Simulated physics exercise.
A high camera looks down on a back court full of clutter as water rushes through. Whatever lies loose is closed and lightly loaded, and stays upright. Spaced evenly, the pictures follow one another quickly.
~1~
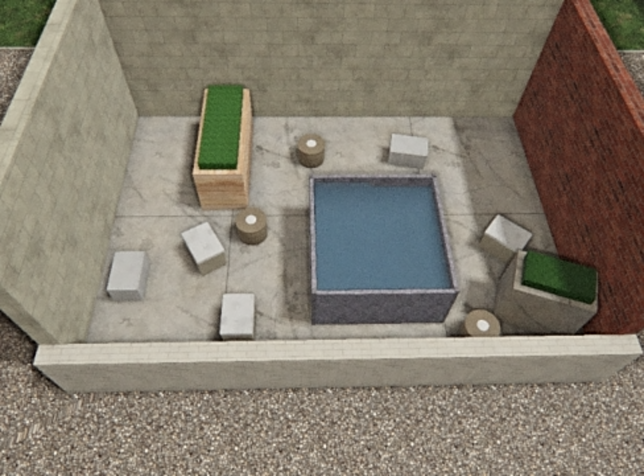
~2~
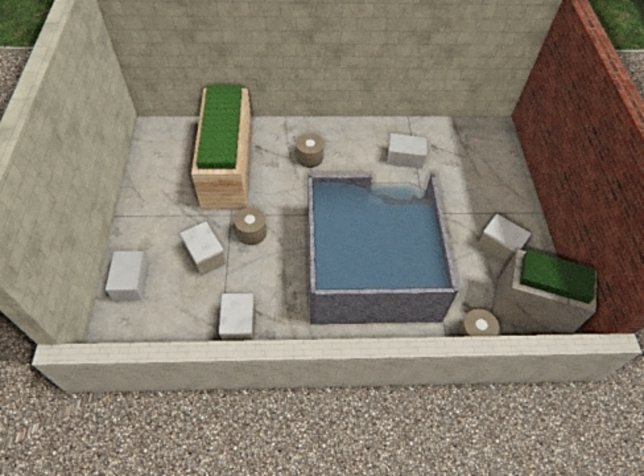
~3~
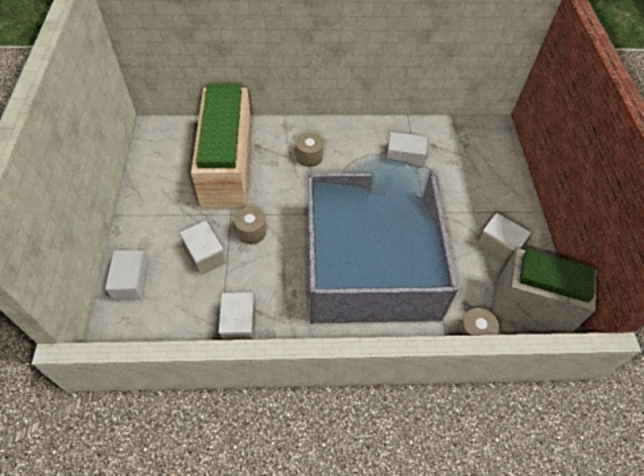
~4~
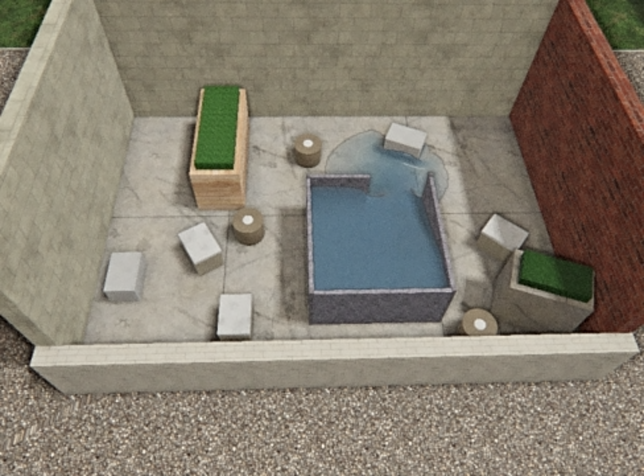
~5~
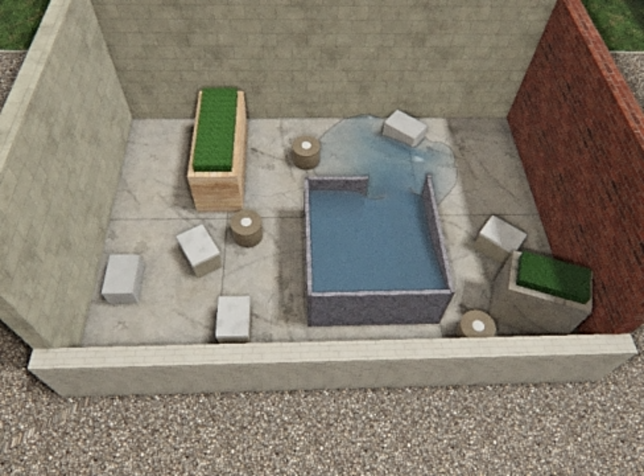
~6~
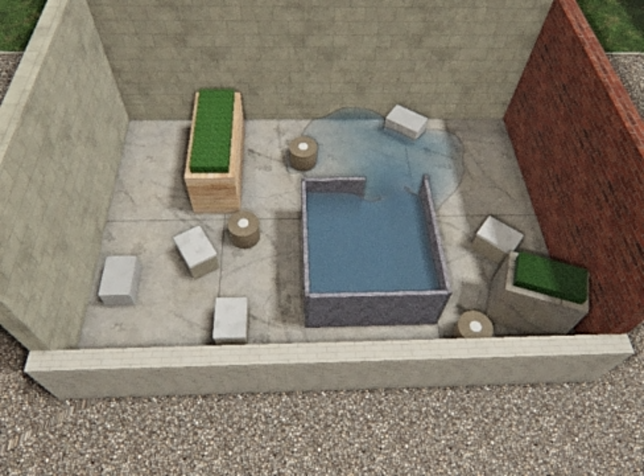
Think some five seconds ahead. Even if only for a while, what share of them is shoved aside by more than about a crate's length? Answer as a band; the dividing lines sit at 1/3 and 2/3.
Less than 1/3.
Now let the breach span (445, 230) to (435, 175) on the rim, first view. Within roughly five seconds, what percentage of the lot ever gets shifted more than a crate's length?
About 50 %.
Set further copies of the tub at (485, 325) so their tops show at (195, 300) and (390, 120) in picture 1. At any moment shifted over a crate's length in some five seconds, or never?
Result by item: Stays where it is / gets dislodged.
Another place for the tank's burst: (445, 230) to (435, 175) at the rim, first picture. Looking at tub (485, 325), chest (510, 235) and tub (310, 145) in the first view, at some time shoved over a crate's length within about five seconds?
In turn: Moved that far, moved that far, moved that far.
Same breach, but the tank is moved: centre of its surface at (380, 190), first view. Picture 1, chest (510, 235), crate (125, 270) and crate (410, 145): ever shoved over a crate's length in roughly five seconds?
Taking them in turn: Got sent well off; kept near its start; got sent well off.
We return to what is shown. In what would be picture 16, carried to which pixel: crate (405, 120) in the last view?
Approximately at pixel (498, 106).
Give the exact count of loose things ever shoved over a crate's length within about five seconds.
I make it 2.
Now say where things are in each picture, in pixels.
A crate at (410, 145), on the bottom; a chest at (509, 233), on the bottom; 0 of 8 have shifted, in the first picture.
A crate at (408, 144), on the bottom; a chest at (507, 232) rests on the ground; 0 of 8 have shifted, in the second picture.
A crate at (408, 143) rests on the ground; a chest at (507, 231), on the bottom; 0 of 8 have shifted, in the third picture.
A crate at (406, 136), on the bottom, close to its start; a chest at (505, 232), on the bottom; 1 of 8 have shifted, in the fourth picture.
A crate at (406, 124) rests on the ground, a stride from its start; a chest at (503, 233) rests on the ground; 1 of 8 have shifted, in the fifth picture.
A crate at (407, 118), on the bottom, a stride from its start; a chest at (500, 234) rests on the ground; 1 of 8 have shifted, in the sixth picture.
A moment on, 1 of 8 are well off their spots; 1 afloat.
Next, 1 of 8 are well off their spots; 1 afloat.
Later, 2 of 8 are well off their spots; 1 afloat.
In the end, 2 of 8 are well off their spots, and 2 have been at some point; 2 afloat.
